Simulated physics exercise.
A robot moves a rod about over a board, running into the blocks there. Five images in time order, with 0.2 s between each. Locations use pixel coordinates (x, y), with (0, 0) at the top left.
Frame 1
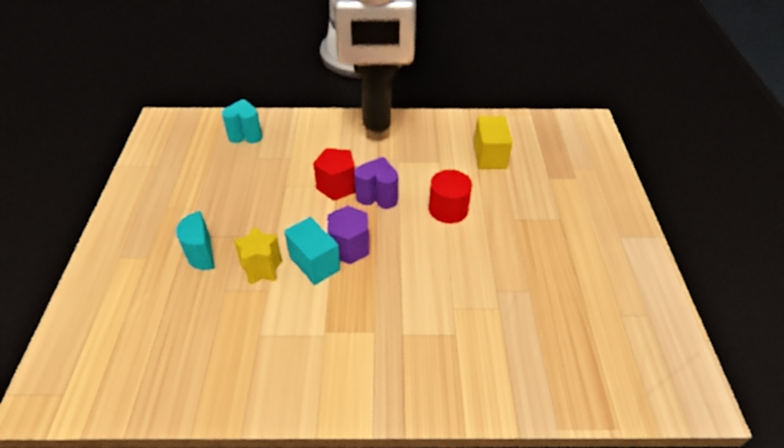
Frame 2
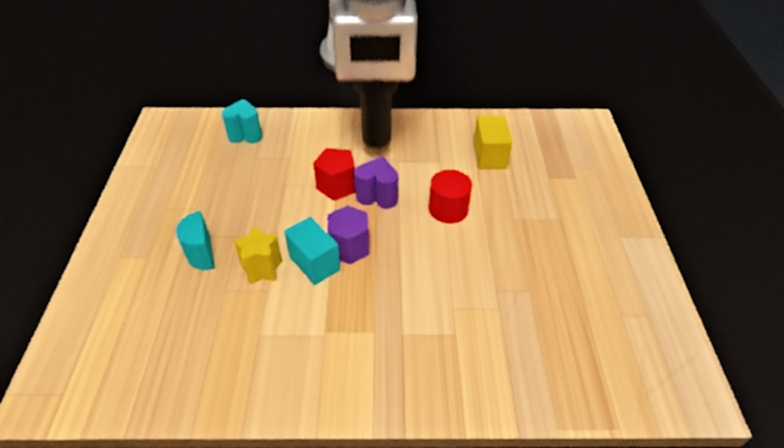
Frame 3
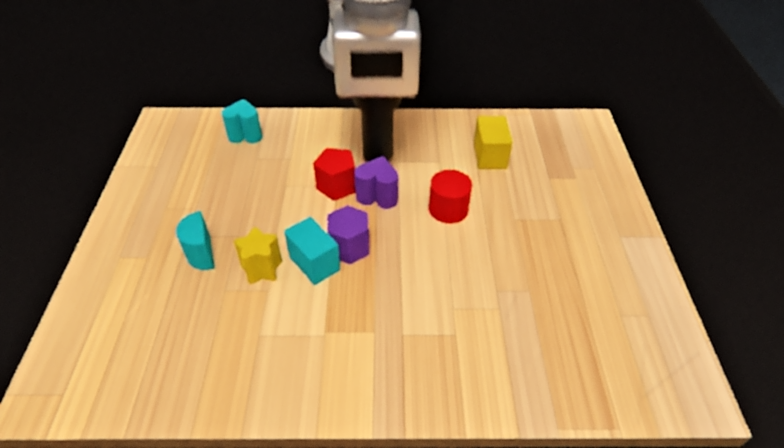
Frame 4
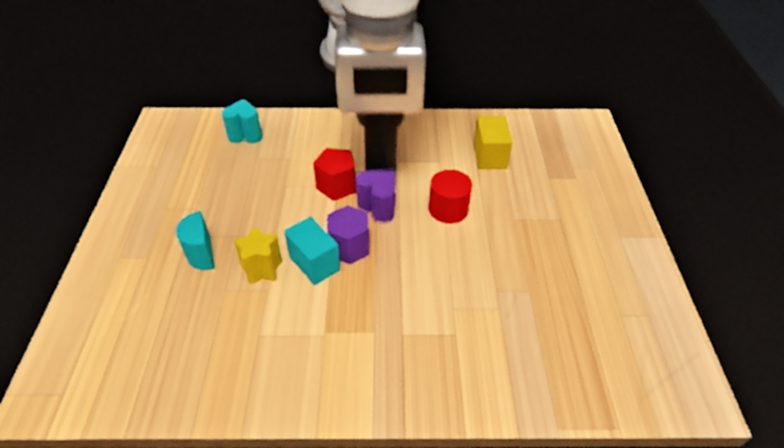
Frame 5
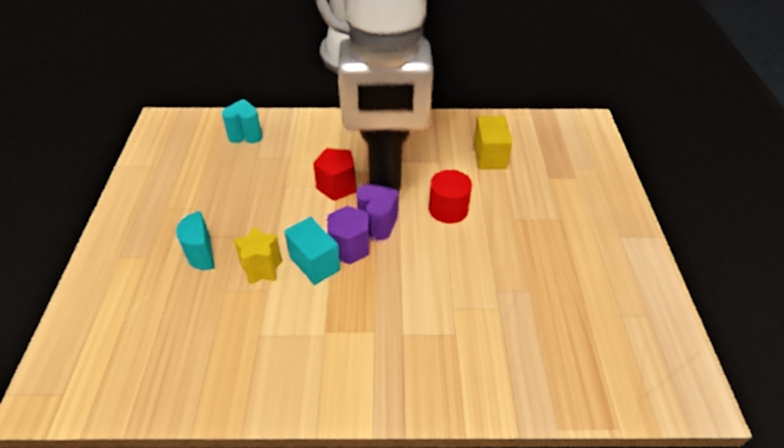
On a wooden board, a robot arm moves its black rod forward, pushing a purple heart block toward the purple hexagon.
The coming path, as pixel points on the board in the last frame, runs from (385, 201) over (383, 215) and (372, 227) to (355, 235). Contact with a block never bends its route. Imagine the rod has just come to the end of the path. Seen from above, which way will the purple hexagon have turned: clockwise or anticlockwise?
It ends up turned clockwise.
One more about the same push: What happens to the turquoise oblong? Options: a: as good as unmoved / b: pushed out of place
b: Pushed out of place.
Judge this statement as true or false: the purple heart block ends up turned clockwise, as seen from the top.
That is false.
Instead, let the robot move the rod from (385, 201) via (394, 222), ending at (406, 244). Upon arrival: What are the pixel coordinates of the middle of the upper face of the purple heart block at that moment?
I'd place it at (383, 239), taking the centre of its top.
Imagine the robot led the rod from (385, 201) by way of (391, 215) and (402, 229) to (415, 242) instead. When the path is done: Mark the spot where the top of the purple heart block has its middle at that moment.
My estimate: (385, 229).
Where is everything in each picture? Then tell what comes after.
In the first picture, lower end of the rod (377, 125), tops of blocks, turquoise oblong (310, 237), red five-sided block (335, 160), purple hexagon (348, 221), purple heart block (378, 170).
In the second picture, rod (377, 141), blocks as before.
In the third picture, rod (378, 157), blocks as before.
In the fourth picture, rod (381, 173), purple heart block (378, 181).
In the fifth picture, rod (385, 189), turquoise oblong (310, 237), red five-sided block (335, 160), purple hexagon (348, 221), purple heart block (377, 198).
On the path given first. Halfway along, rod (378, 209); turquoise oblong (305, 240); purple hexagon (345, 235), turned 35° clockwise; purple heart block (381, 222).
At the end, rod (354, 223); turquoise oblong (301, 243), turned 20° clockwise; red five-sided block not moved; purple hexagon (341, 244), turned 45° clockwise; purple heart block (383, 230), turned 25° anticlockwise.
